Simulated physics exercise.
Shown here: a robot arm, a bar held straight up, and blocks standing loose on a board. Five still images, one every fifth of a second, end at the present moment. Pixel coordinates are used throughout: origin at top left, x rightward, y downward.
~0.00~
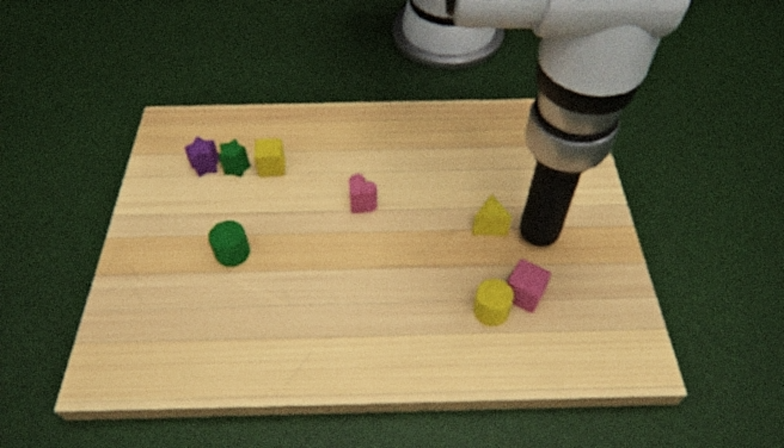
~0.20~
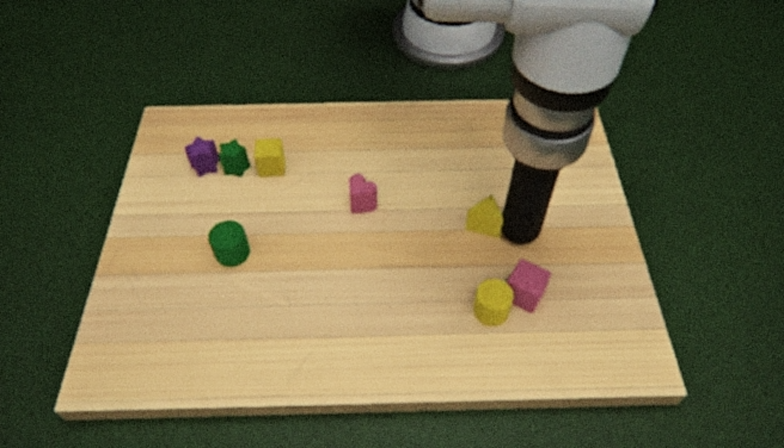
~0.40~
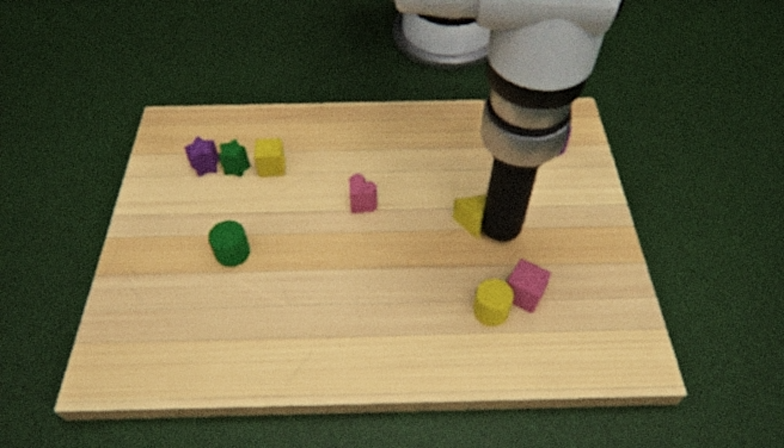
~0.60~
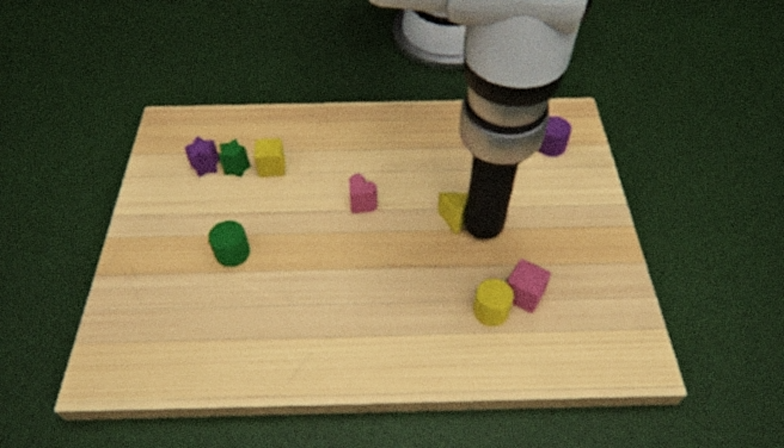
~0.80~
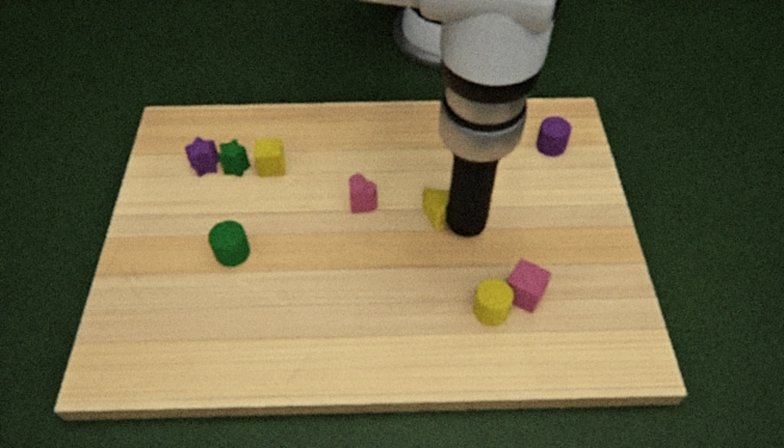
Robot arm with an upright black bar pushing a yellow triangular block leftward across a wooden board scattered with colourful blocks.
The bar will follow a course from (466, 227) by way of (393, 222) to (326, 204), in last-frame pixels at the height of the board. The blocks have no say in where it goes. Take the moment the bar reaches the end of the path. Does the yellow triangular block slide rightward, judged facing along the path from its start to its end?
Yes, that is how it ends up.
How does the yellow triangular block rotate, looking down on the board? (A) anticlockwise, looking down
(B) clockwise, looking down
B: Clockwise, looking down.
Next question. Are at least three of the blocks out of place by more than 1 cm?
No - that is not the case.
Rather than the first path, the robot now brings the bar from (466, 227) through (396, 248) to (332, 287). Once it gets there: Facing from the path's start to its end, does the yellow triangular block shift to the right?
I expect so.
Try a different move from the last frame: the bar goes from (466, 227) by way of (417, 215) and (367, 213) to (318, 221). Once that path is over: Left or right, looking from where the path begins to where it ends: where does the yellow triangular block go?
Well, taking the path from its start to its end as straight ahead, the yellow triangular block moves to the right.
The first path, step by step. One third of the way, bar (417, 220); yellow triangular block (395, 189), turned 20° clockwise.
Two thirds of the way, bar (369, 211); pink heart block (346, 178), turned 50° anticlockwise; yellow triangular block (375, 174), turned 55° clockwise.
At the end, bar (326, 199); yellow square unmoved; pink heart block (324, 161); yellow triangular block (373, 173), turned 70° clockwise.
